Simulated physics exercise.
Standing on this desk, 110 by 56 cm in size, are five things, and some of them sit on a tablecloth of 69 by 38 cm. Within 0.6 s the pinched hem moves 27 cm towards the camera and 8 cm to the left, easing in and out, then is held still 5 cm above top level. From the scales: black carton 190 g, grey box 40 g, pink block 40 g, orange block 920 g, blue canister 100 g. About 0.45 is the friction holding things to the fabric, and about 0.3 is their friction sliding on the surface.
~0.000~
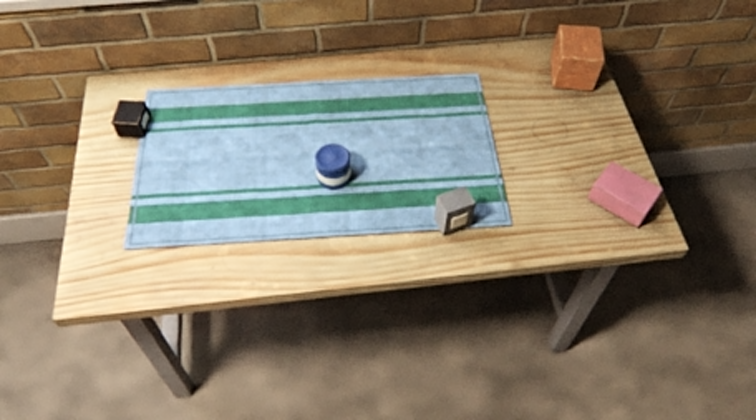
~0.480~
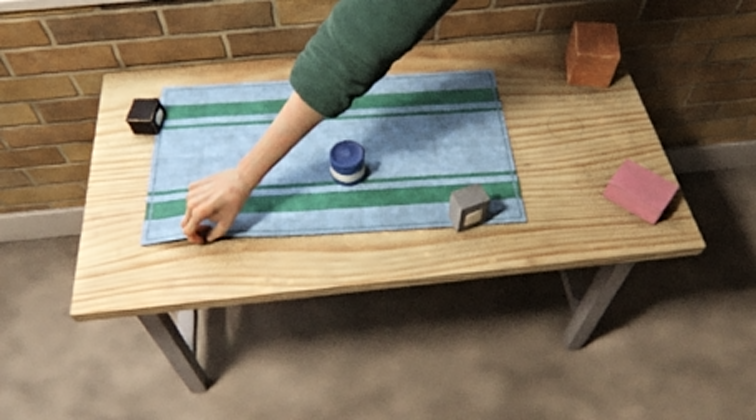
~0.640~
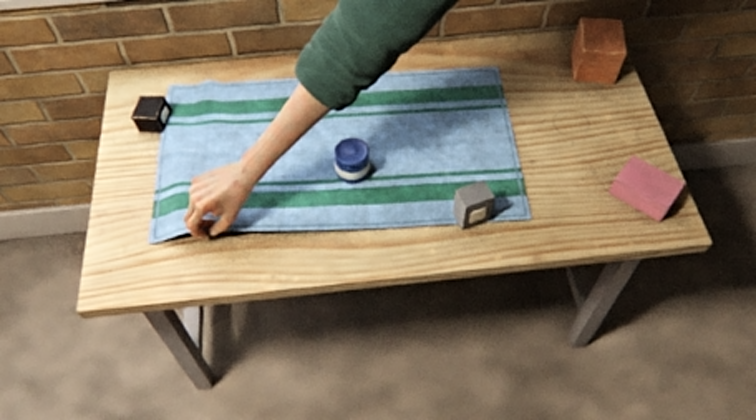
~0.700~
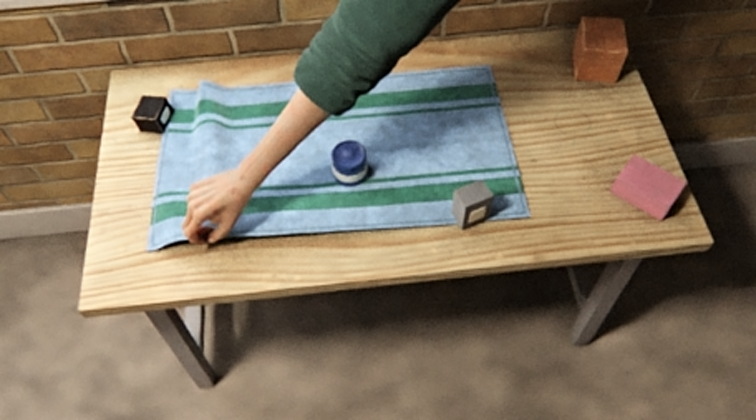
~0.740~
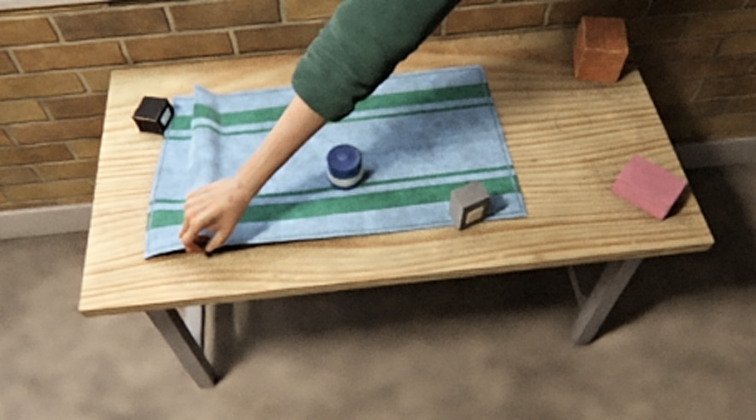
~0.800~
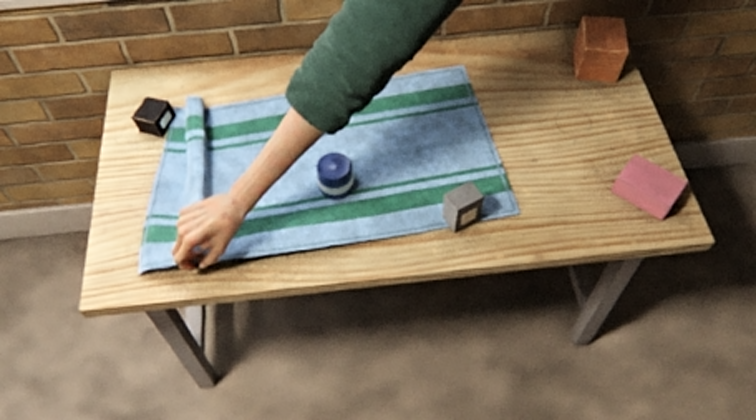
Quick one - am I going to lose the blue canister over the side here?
It is going to keep its support.
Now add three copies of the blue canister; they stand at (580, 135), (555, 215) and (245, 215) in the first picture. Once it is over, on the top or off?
So it goes: The first one is still up there, the next is still up there, the last ends up off.
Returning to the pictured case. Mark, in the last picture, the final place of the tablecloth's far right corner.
In the final picture it's somewhere around (346, 98).
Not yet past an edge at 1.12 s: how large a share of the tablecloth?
I'd say close to 75 per cent of it.
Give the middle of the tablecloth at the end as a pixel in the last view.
Centre in the last view: Approx. (231, 243).
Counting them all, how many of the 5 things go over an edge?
After counting, the figure is 0.
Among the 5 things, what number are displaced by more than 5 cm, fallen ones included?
In total, 2 of them qualify.
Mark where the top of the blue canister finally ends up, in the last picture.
Near (255, 241).
By 0.9 s, 100 % of the tablecloth is still over the top; blue canister 11 cm off its start, grey box 6 cm off its start, black carton 2 cm off its start.
By 1.0 s, 90 % of the tablecloth is still over the top; blue canister 17 cm off its start, grey box 10 cm off its start, black carton 2 cm off its start.
By 1.1 s, 75 % of the tablecloth is still over the top; blue canister 23 cm off its start at (265, 233), grey box 14 cm off its start at (408, 225), black carton 2 cm off its start at (150, 115).
By 1.2 s, 70 % of the tablecloth is still over the top; blue canister 25 cm off its start, grey box 16 cm off its start, black carton 2 cm off its start.
By 2.8 s, 70 % of the tablecloth is still over the top; blue canister 25 cm off its start at (255, 241), grey box 16 cm off its start at (399, 233), black carton 2 cm off its start at (150, 115).
